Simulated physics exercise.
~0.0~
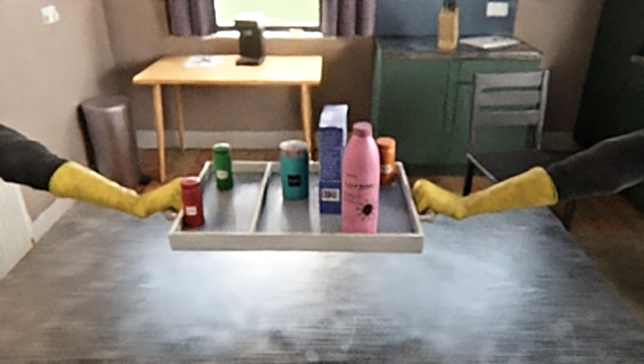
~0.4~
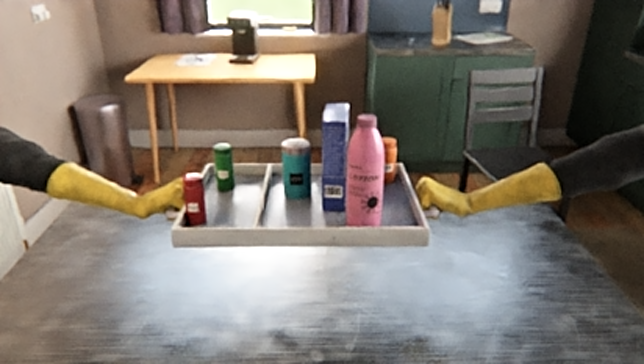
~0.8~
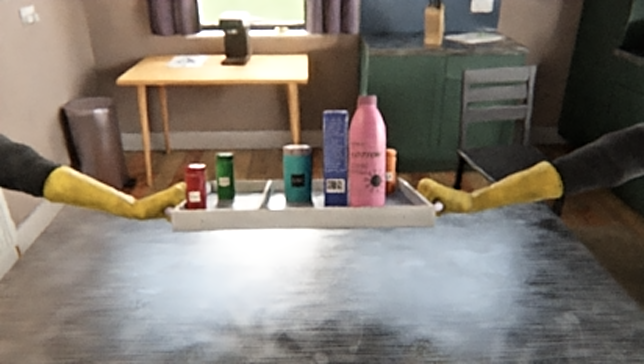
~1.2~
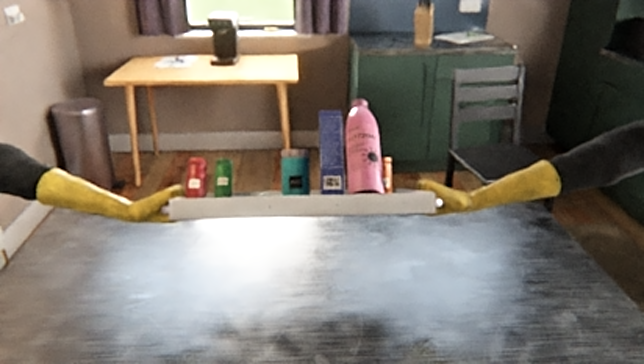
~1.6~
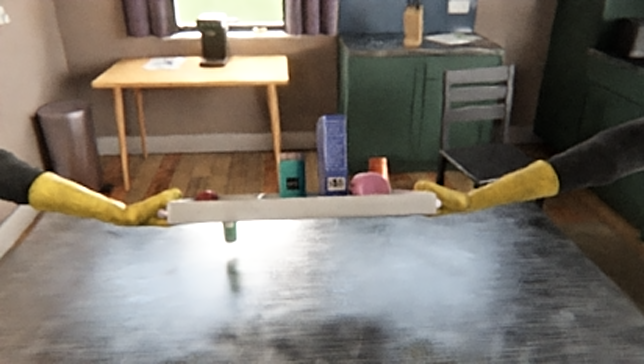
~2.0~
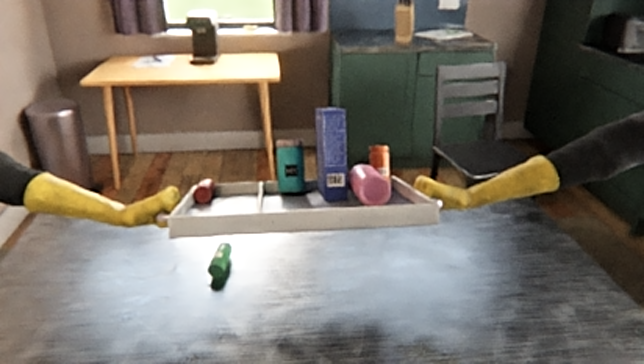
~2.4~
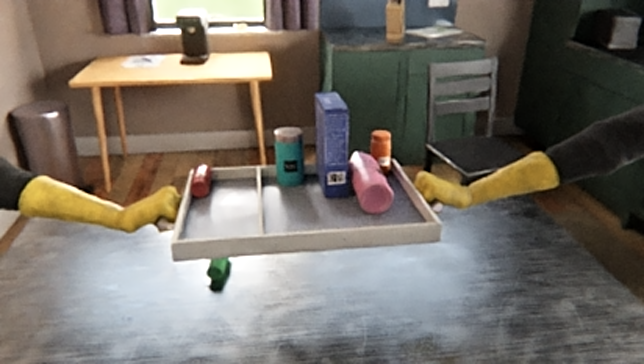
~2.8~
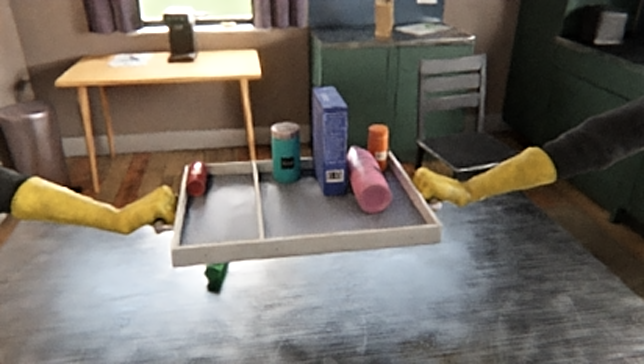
In this clip, two yellow-gloved hands tip a tray of six items far side down, then level it; the green shaker drops onto the table, while the pink bottle and red shaker end toppled on the tray beside the upright turquoise jar, blue packet and orange shaker.
